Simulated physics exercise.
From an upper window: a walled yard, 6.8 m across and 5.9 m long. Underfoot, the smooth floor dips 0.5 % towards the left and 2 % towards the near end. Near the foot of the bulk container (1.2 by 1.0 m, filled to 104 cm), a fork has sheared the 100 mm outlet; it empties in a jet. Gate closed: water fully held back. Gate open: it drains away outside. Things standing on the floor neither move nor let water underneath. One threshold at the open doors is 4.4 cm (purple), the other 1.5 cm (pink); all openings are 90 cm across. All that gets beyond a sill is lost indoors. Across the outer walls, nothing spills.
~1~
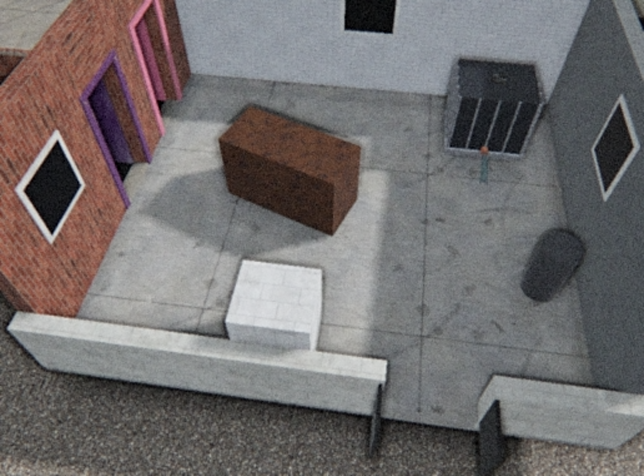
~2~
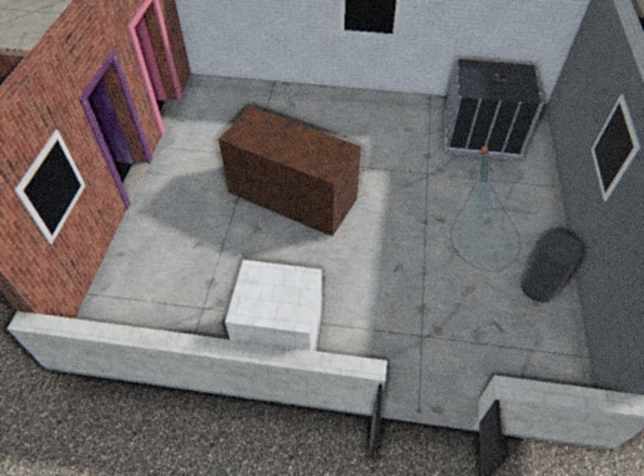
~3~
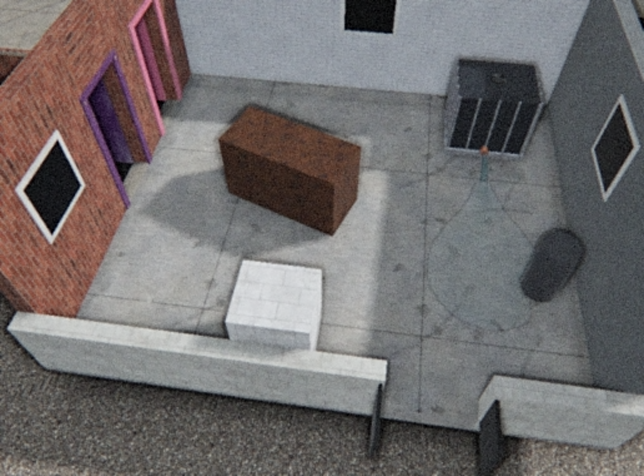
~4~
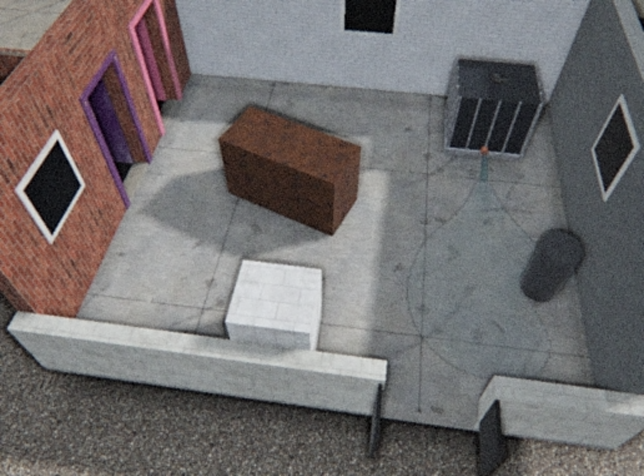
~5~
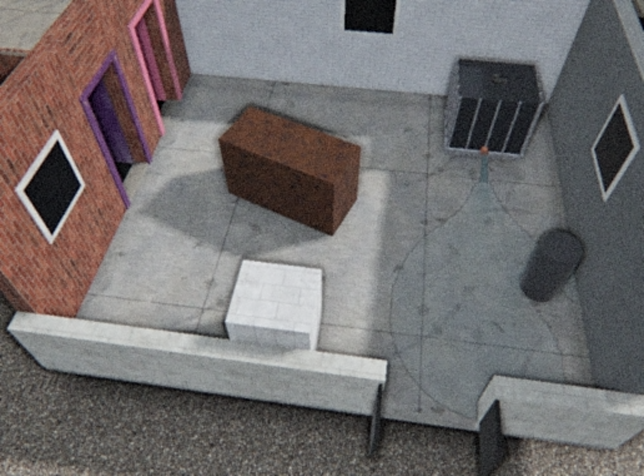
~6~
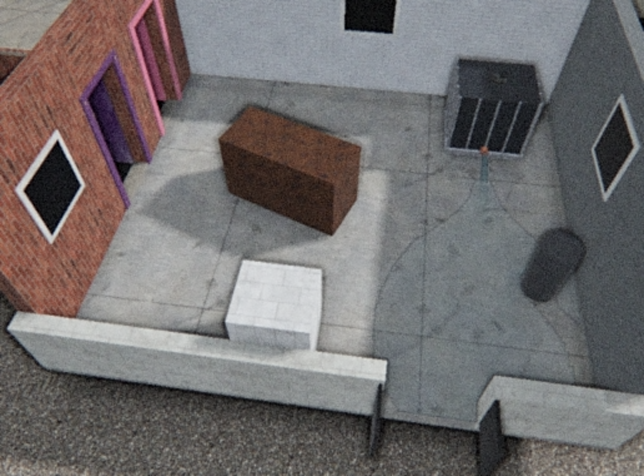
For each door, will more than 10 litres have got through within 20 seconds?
Purple door: No; pink door: No.
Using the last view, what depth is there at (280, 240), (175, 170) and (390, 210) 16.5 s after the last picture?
Depths in the order given: 0.0 cm, 0.0 cm, 0.0 cm.
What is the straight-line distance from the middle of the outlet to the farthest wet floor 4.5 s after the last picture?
About 5.6 metres.
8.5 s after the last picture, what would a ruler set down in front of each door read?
Purple 0.0 cm, pink 0.0 cm.
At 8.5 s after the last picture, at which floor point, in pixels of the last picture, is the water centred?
Around (461, 324).
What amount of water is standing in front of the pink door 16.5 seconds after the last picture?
0.0 cm.
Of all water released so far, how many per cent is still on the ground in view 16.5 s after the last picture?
Close to 46 percent.
Then, 1.5 s after the last picture water covers 20 % of the floor and is deepest (6 cm) near (483, 188); purple door not reached, pink door not reached.
Then, 4.5 s after the last picture water covers 25 % of the floor and is deepest (6 cm) near (483, 188); purple door not reached, pink door not reached.
Then, 8.5 s after the last picture water covers 25 % of the floor and is deepest (6 cm) near (526, 274); purple door not reached, pink door not reached.
Then, 12.5 s after the last picture water covers 30 % of the floor and is deepest (6 cm) near (526, 274); purple door not reached, pink door not reached.
Then, 16.5 s after the last picture water covers 35 % of the floor and is deepest (6 cm) near (526, 274); purple door not reached, pink door not reached.
